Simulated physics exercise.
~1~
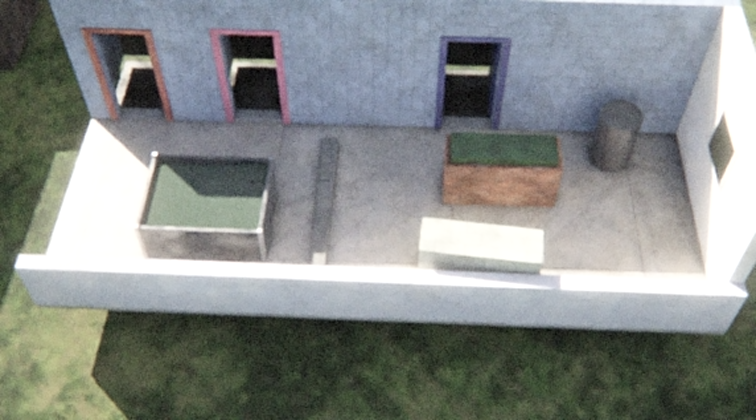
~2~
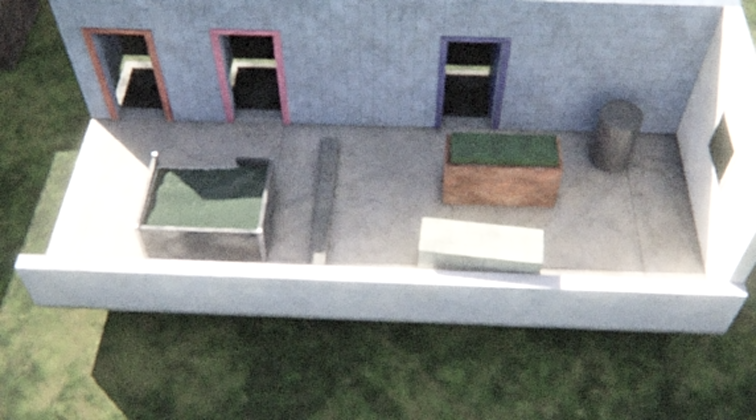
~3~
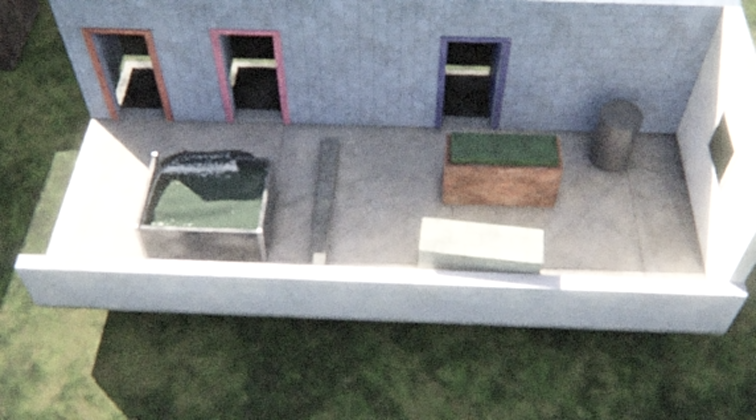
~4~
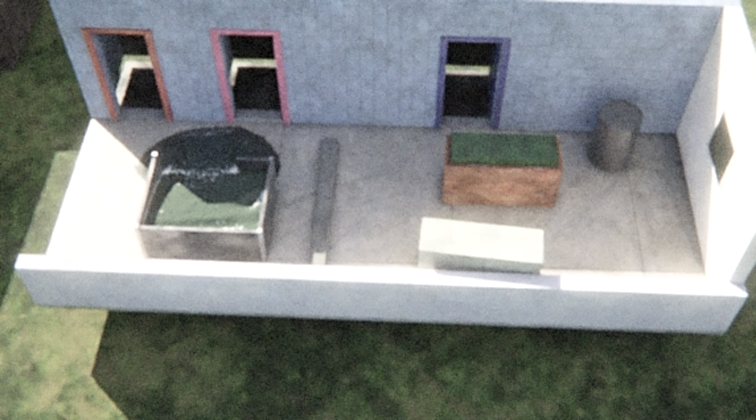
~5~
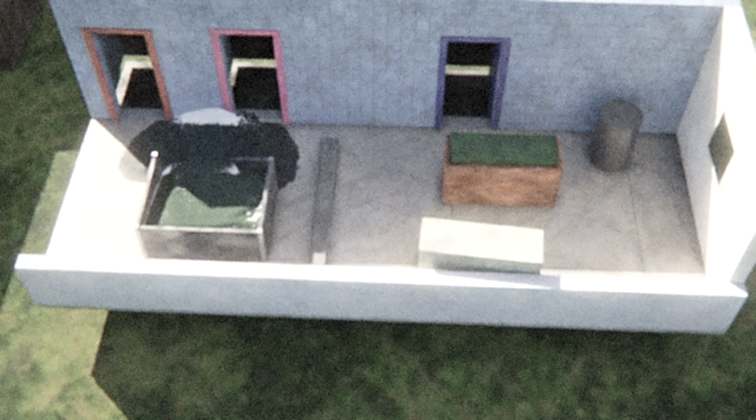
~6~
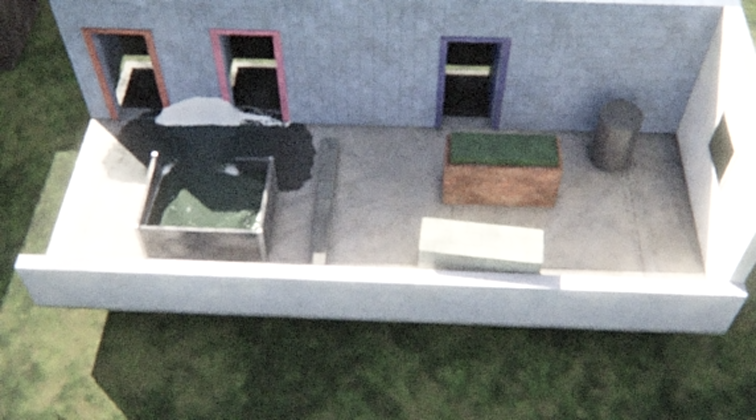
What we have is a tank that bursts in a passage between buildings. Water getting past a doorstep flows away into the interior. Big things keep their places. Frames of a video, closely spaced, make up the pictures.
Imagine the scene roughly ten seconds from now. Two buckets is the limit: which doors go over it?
My prediction: Blue door: Two buckets at most, red door: Over two buckets, pink door: Over two buckets.
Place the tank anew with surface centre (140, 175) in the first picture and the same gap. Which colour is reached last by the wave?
The blue-painted one is the last one.
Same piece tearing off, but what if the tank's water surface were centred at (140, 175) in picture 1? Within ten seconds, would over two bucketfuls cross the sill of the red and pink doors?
The red door exceeds the threshold, and the pink door stays within the threshold.
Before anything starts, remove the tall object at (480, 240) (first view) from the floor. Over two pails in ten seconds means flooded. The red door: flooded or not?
I'd say the red one crosses the line.
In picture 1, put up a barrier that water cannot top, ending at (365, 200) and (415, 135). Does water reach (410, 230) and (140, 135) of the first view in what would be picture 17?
First spot parched, second spot submerged.
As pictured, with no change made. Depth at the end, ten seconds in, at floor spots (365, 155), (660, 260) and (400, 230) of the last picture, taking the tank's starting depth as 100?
Some 2, 2 and 4 in a hundred.
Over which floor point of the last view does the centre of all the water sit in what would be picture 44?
Centre of the water: Near (296, 186).
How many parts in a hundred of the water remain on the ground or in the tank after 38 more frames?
Some 46 per cent.
A moment on, water covers 15 % of the floor; the blue door not reached, the red door over two buckets in, the pink door far over two buckets in.
Next, water covers 20 % of the floor; the blue door not reached, the red door far over two buckets in, the pink door far over two buckets in.
Then, water covers 35 % of the floor; the blue door wet at the sill, nothing in, the red door far over two buckets in, the pink door far over two buckets in.
Later, water covers 50 % of the floor; the blue door wet at the sill, nothing in, the red door far over two buckets in, the pink door far over two buckets in.
In the end, water covers 65 % of the floor; the blue door wet at the sill, nothing in, the red door far over two buckets in, the pink door far over two buckets in.
